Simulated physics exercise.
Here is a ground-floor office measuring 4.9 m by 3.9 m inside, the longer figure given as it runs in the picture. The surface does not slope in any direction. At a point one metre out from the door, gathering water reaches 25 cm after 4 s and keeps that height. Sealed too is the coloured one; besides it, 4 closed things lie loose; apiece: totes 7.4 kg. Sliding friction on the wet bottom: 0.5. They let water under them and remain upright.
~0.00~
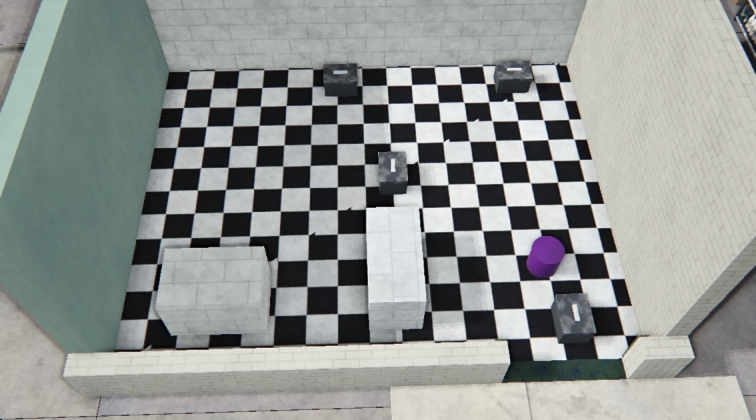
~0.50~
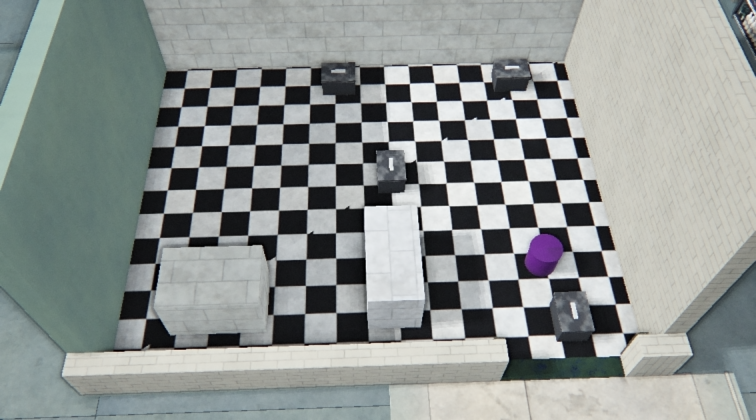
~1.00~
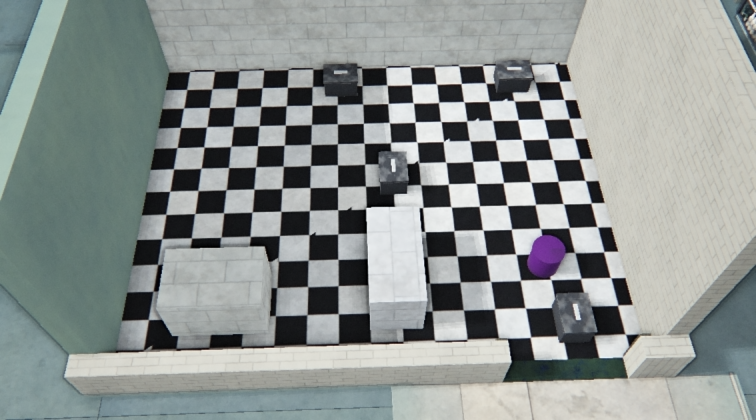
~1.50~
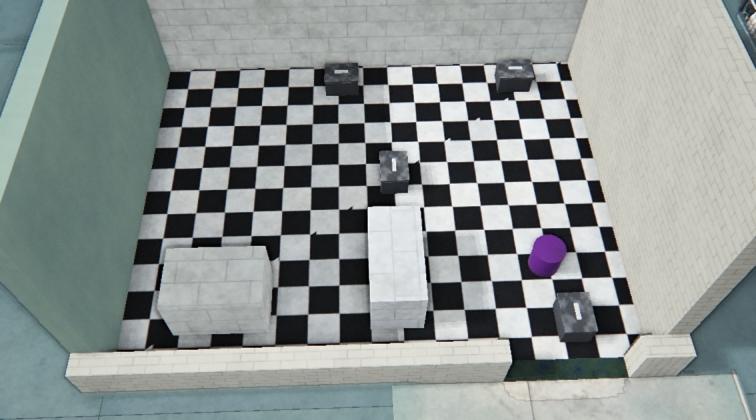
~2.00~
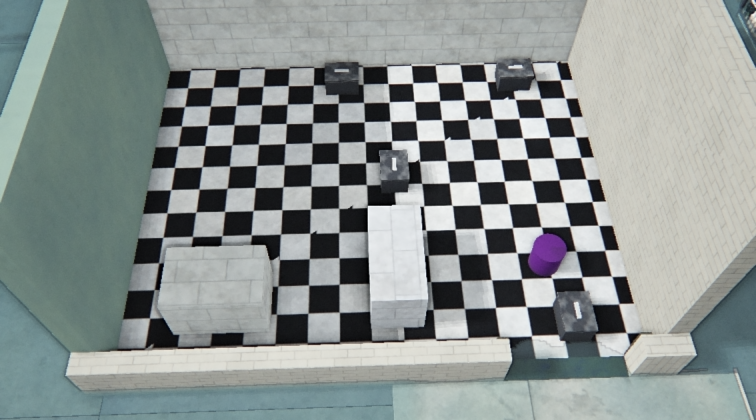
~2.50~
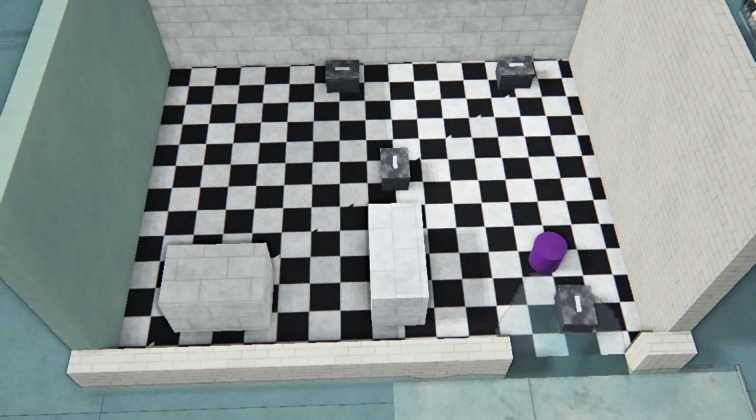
The clip opens on a checkered floor inside pale and green walls, with a purple pail, four dark boxes and two pale blocks. Bluish water spreads over the paving outside, then slips through the gap at lower right and thinly covers the nearby tiles, while the objects stay put.
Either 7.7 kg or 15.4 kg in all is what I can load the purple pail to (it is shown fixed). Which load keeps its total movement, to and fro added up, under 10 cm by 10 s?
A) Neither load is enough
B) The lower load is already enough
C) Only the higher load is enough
Neither load is enough.
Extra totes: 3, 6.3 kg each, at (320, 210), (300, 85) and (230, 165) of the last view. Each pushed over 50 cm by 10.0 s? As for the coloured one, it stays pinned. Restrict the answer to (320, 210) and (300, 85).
The first is not as far, the second further.
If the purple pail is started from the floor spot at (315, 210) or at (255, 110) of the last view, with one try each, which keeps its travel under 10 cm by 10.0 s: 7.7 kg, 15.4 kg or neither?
At the first spot the lesser mass is plenty, at the second the heavier mass is required.
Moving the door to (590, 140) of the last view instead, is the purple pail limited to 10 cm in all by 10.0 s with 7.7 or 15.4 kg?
Then the lighter mass suffices.
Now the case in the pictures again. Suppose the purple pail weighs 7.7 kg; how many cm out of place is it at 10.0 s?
Close to 300 centimetres.
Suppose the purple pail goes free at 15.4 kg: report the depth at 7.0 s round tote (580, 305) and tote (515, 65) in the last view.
About 14 and 15 cm.
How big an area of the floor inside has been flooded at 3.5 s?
Somewhere around 3.0 m2, roughly.
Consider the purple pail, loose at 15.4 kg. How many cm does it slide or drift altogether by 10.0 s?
About 80 cm.
After 3.5 s the purple pail would be 4 cm from its start with 7.7 kg and 0 cm from its start with 15.4 kg; 6 cm of water round it then.
After 4.5 s the purple pail would be 57 cm from its start with 7.7 kg and 9 cm from its start with 15.4 kg; 8 cm of water round it then.
After 7.0 s the purple pail would be 204 cm from its start with 7.7 kg and 46 cm from its start with 15.4 kg; 8 cm of water round it then.
After 10.0 s the purple pail would be 301 cm from its start with 7.7 kg and 75 cm from its start with 15.4 kg; 11 cm of water round it then.
